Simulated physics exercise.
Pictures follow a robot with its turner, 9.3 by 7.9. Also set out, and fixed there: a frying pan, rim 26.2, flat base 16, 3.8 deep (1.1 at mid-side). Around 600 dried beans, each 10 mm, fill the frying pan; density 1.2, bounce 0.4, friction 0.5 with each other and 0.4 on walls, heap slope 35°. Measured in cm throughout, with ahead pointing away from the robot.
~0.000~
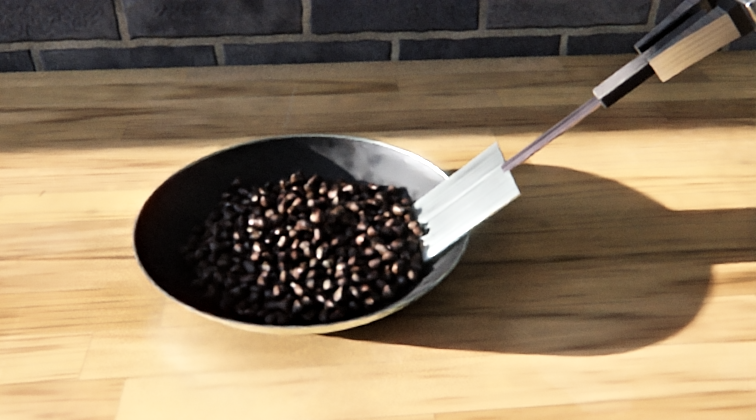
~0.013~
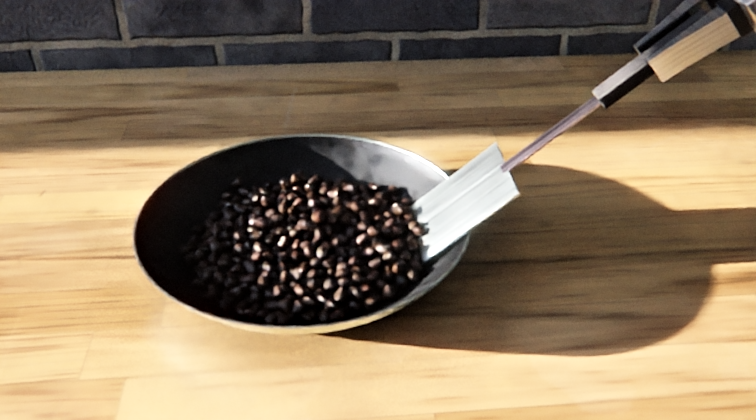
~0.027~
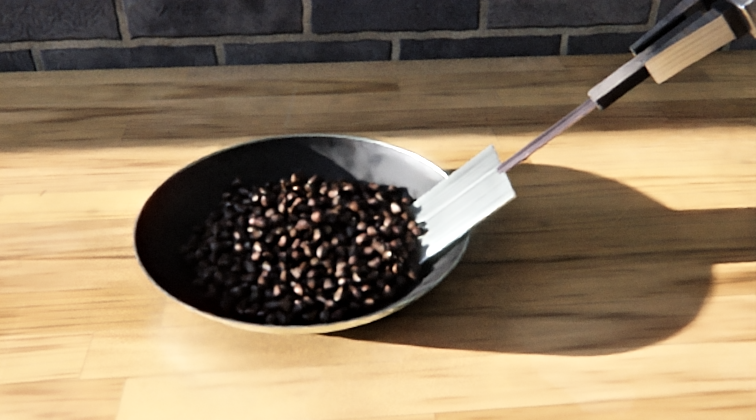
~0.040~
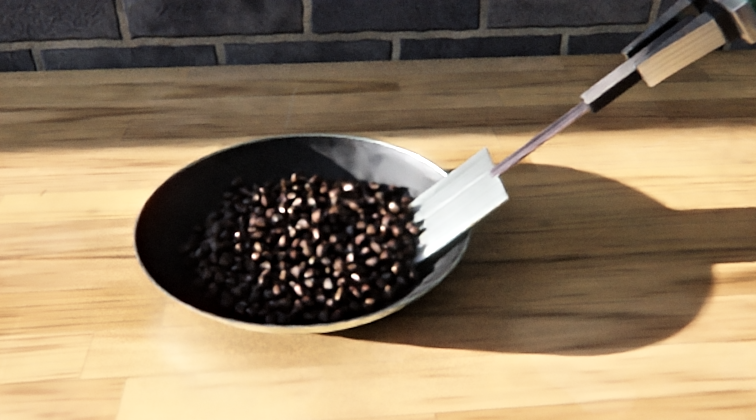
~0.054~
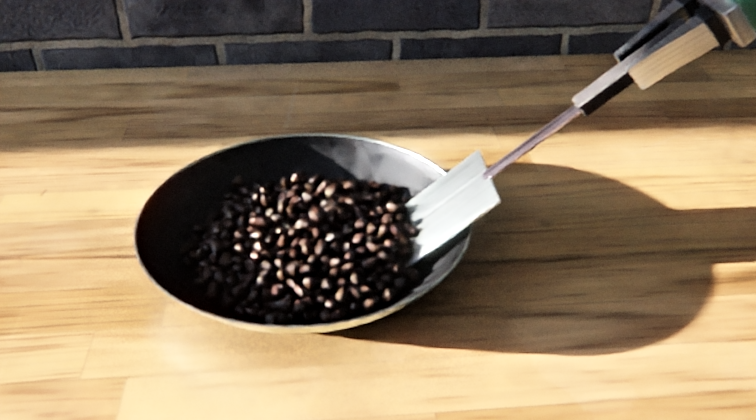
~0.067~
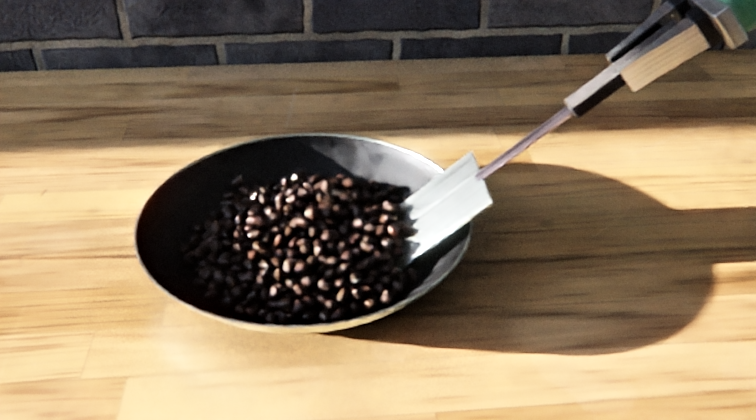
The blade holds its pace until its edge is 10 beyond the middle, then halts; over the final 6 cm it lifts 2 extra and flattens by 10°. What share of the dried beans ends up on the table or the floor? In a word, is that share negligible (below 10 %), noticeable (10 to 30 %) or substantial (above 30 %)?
In a word, noticeable.
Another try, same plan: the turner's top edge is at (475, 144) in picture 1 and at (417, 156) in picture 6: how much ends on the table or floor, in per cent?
Close to 35 in a hundred.
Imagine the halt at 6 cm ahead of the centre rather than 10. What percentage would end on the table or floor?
Changed stop: Approx. 0 %.
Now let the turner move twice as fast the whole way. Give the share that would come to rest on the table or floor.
Roughly 35 per cent, I'd say.
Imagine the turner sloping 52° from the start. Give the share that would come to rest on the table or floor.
Then roughly 25 percent.
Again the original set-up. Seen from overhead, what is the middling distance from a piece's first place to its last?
Somewhere around 5 centimetres, I'd say.
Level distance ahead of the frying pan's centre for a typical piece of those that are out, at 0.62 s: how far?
Some 16 centimetres ahead.
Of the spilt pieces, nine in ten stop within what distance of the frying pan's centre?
About 20 cm.
By 0.21 s, sloping 41°, highest piece 4 above the table; 605 in the frying pan.
By 0.35 s, sloping 38°, highest piece 6 above the table; 589 in the frying pan, 1 on the table or floor, 15 on the blade or in flight.
By 0.62 s, sloping 31°, highest piece 5 above the table; 474 in the frying pan, 131 on the table or floor.
By 1.67 s, sloping 31°, highest piece 5 above the table; 473 in the frying pan, 132 on the table or floor.
Final count, 473 in the frying pan, 132 on the table or floor. That is 22 % on the table or floor.
